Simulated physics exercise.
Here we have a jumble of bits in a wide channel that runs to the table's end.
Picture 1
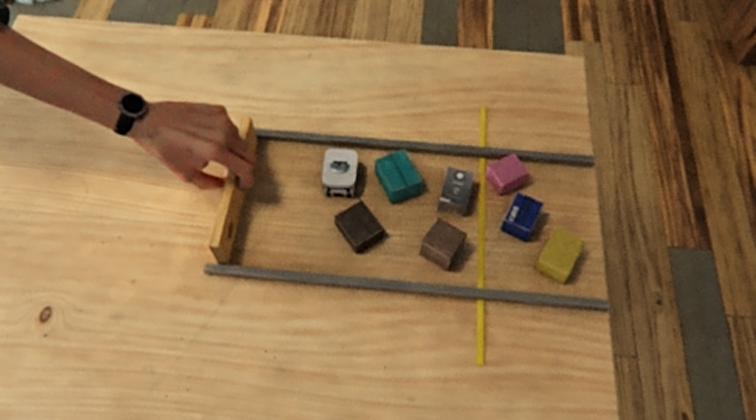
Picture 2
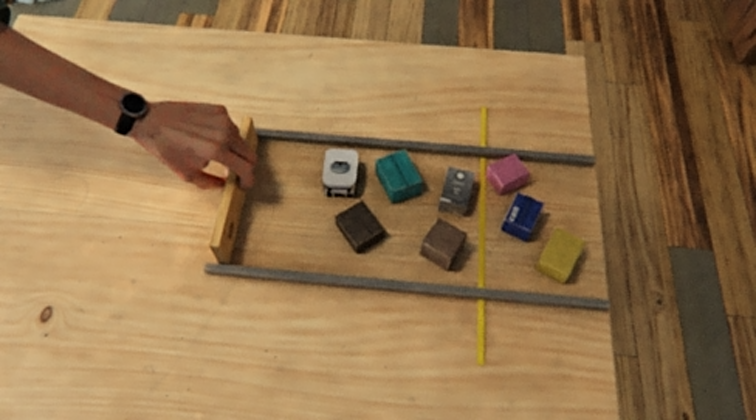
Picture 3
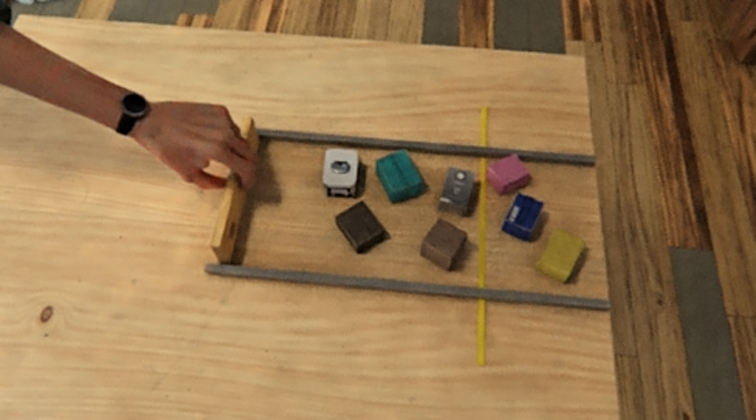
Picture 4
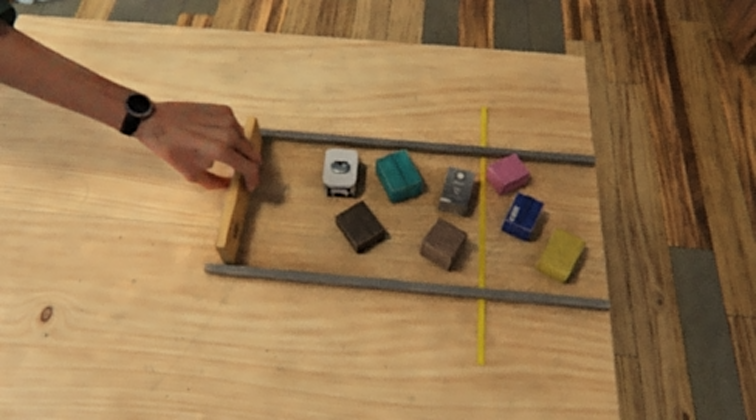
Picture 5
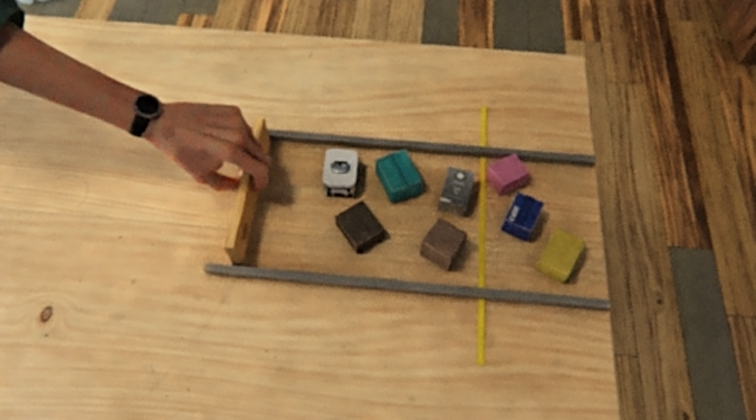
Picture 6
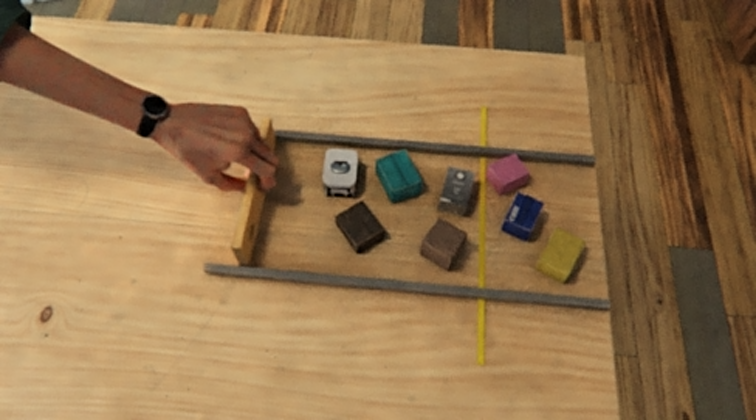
A hand slides a wooden board slightly right along a railed channel toward scattered coloured blocks, which stay still around a yellow line.
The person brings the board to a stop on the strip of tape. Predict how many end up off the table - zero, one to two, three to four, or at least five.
The count that falls off is none.
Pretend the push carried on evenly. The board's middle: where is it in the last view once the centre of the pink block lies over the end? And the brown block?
Roughly at (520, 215) and roughly at (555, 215).
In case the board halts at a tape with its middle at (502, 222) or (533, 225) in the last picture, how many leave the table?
Floor count: 0; 3.
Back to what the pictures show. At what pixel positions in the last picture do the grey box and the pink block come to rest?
Approximately (549, 213) for one, approximately (565, 178) for the other.
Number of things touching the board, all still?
Contact count: 2.
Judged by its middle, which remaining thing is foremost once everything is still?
That would be the yellow block.
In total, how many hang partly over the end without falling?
It would come to 0.
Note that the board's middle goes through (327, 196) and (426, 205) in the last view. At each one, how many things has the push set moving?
1 and 7.
Early on, none off yet; yellow block at rest near (560, 255); blue box at rest near (522, 217); pink block at rest near (507, 175).
A while later, none off yet; yellow block at rest near (560, 255); blue box moving near (526, 219); pink block at rest near (511, 174).
Finally, the number that fall off is zero.
